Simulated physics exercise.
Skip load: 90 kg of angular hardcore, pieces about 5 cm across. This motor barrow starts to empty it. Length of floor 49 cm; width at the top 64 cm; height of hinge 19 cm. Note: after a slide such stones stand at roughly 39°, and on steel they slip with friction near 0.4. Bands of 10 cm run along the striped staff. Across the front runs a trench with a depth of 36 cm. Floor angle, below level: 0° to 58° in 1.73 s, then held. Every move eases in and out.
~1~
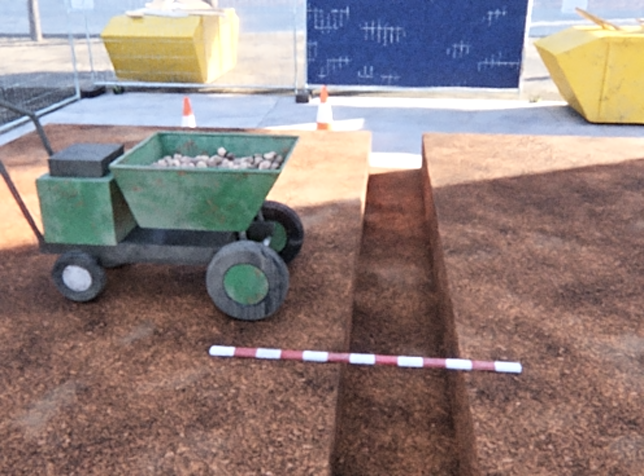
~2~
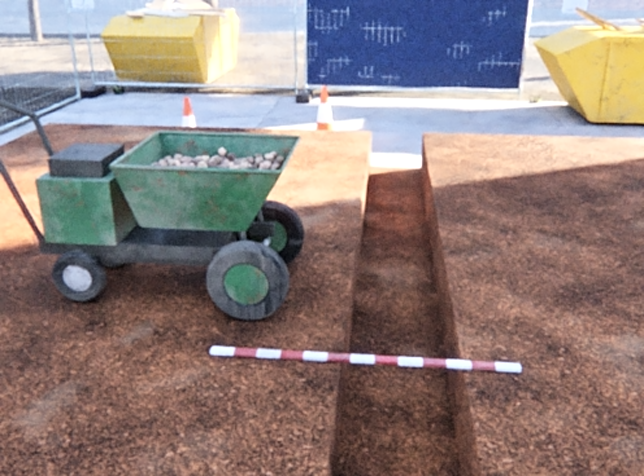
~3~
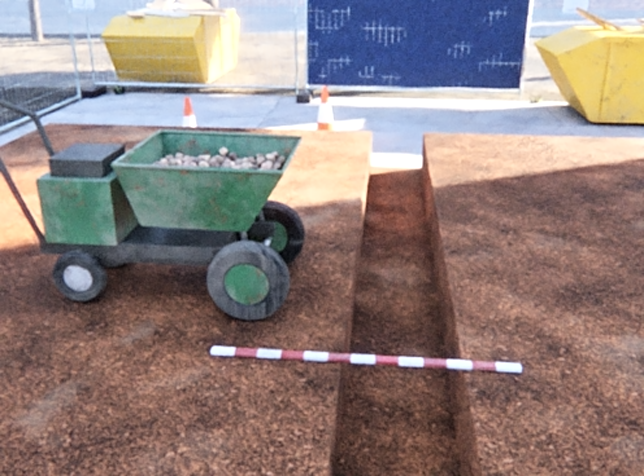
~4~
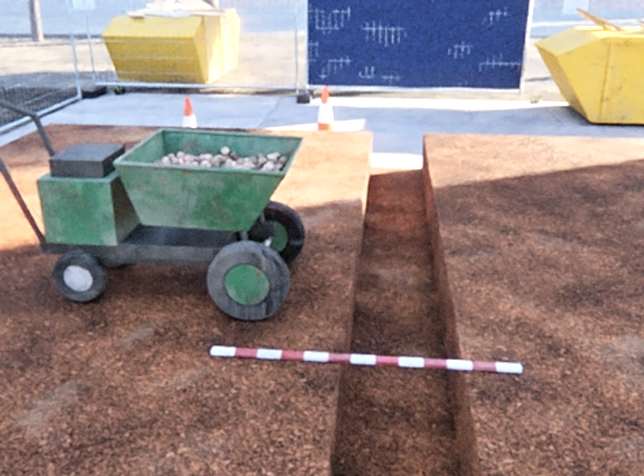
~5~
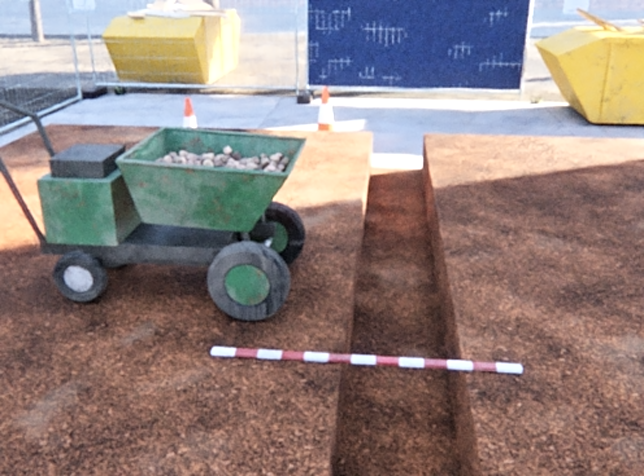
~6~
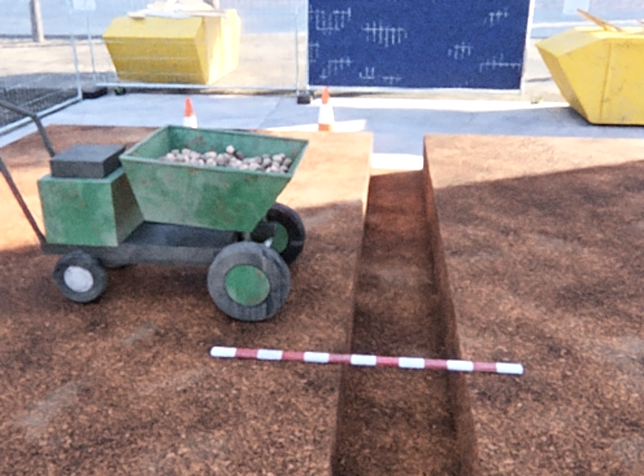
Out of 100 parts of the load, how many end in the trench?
Some 3 out of 100.
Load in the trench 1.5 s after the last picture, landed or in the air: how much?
Some 0 per cent.
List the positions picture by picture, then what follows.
The first frame shows lip at (281, 172), floor tilted 0°, highest stones at (216, 161).
The second frame shows lip at (281, 173), floor tilted 0°, highest stones at (217, 161).
In the third frame, the skip is at 1°, its lip at (283, 173); the top of the load is at (216, 162).
In the fourth frame, the skip is at 2°, its lip at (285, 174); the top of the load is at (209, 160).
In the fifth frame, the skip is at 3°, its lip at (288, 176); the top of the load is at (202, 159).
In the sixth frame, the skip is at 5°, its lip at (292, 177); the top of the load is at (204, 158).
Then, 1.0 s after the last picture the floor is at 49°, 100 % in the skip; the foremost stones are at (339, 224).
Then, 1.5 s after the last picture the floor is at 58°, 100 % in the skip; the foremost stones are at (365, 246).
Then, 1.9 s after the last picture the floor is at 58°, 99 % in the skip, 1 % in the trench; the foremost stones are at (390, 293).
Then, 3.8 s after the last picture the floor is at 58°, 97 % in the skip, 3 % in the trench; the foremost stones are at (439, 382).
